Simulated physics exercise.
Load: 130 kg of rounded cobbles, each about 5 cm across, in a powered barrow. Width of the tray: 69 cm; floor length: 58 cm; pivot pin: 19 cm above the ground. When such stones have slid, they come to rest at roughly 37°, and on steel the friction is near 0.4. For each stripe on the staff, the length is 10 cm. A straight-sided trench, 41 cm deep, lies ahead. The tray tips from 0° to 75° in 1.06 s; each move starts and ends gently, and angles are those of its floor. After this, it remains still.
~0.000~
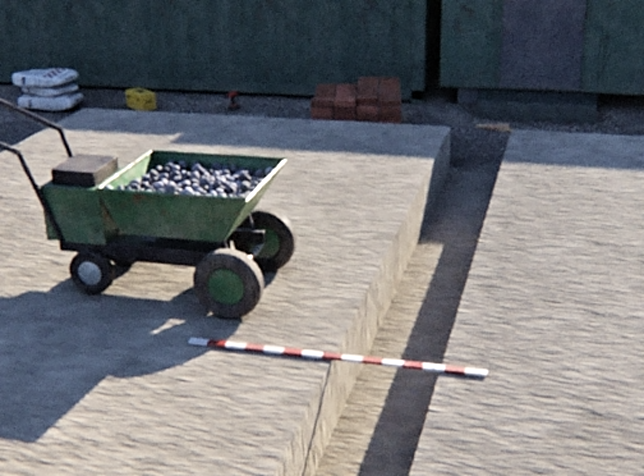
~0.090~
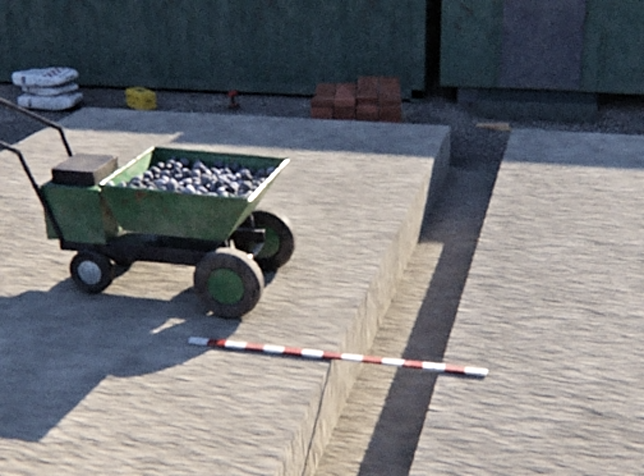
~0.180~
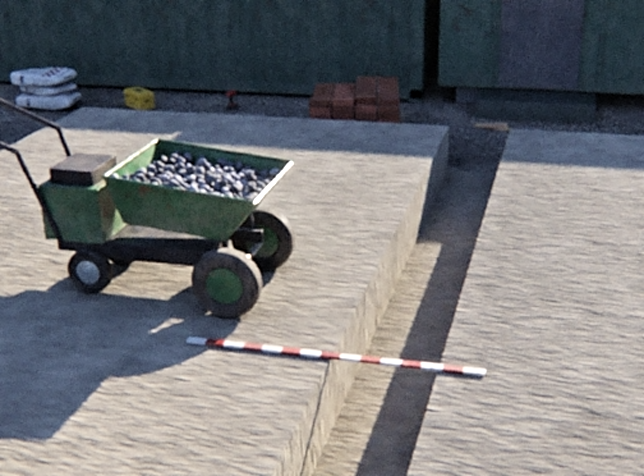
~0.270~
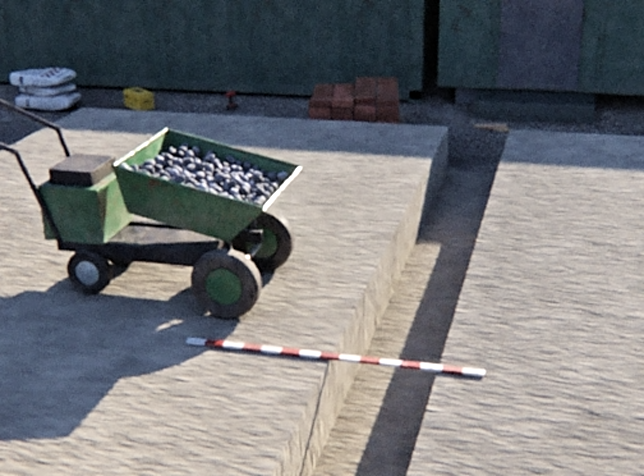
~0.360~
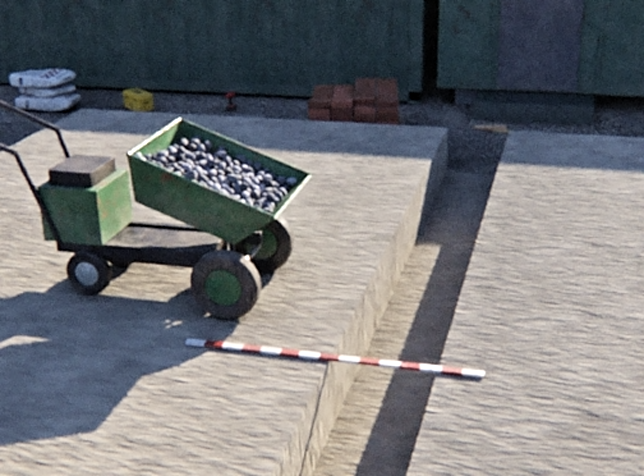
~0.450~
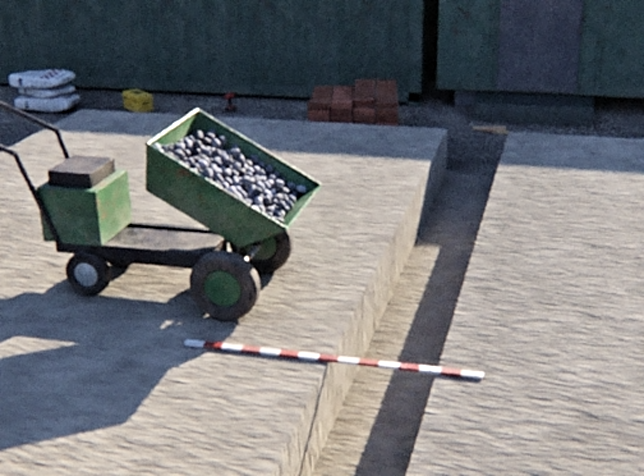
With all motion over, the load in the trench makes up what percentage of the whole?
It makes up about 94 percent of the whole load.
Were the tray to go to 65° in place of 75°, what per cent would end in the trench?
Close to 65 per cent then.
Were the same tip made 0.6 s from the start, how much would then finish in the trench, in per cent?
Then roughly 95 percent.
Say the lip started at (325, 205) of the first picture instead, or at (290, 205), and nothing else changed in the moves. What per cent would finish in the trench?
About 75 per cent from the first spot, about 100 from the second.
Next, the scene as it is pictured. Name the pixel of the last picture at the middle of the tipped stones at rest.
(404, 365).
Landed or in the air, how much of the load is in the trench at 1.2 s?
At that moment: Approx. 35 %.
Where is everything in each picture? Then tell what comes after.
Lip at (247, 200), floor tilted 0°, highest stones at (191, 176), in the first frame.
The tray is at 2°, its lip at (249, 201); the top of the load is at (178, 170); the stones move at 0.3 m/s on average, in the second frame.
Lip at (254, 203), floor tilted 6°, highest stones at (182, 166); the stones move at 0.5 m/s on average, in the third frame.
Lip at (264, 209), floor tilted 12°, highest stones at (175, 157); the stones move at 0.7 m/s on average, in the fourth frame.
The tray is at 20°, its lip at (275, 218); the top of the load is at (184, 149); the stones move at 0.8 m/s on average, in the fifth frame.
Lip at (286, 229), floor tilted 29°, highest stones at (195, 141); the stones move at 0.9 m/s on average, in the sixth frame.
After 0.8 s the floor is at 64°; 100 % in the tray; the foremost stones are at (326, 255).
After 1.2 s the floor is at 75°; 57 % in the tray, 7 % short of the trench, 36 % in the trench; the foremost stones are at (419, 359).
After 1.5 s the floor is at 75°; 20 % in the tray, 8 % short of the trench, 72 % in the trench; the foremost stones are at (447, 370).
After 3.5 s the floor is at 75°; 0 % in the tray, 6 % short of the trench, 94 % in the trench; the foremost stones are at (447, 370).
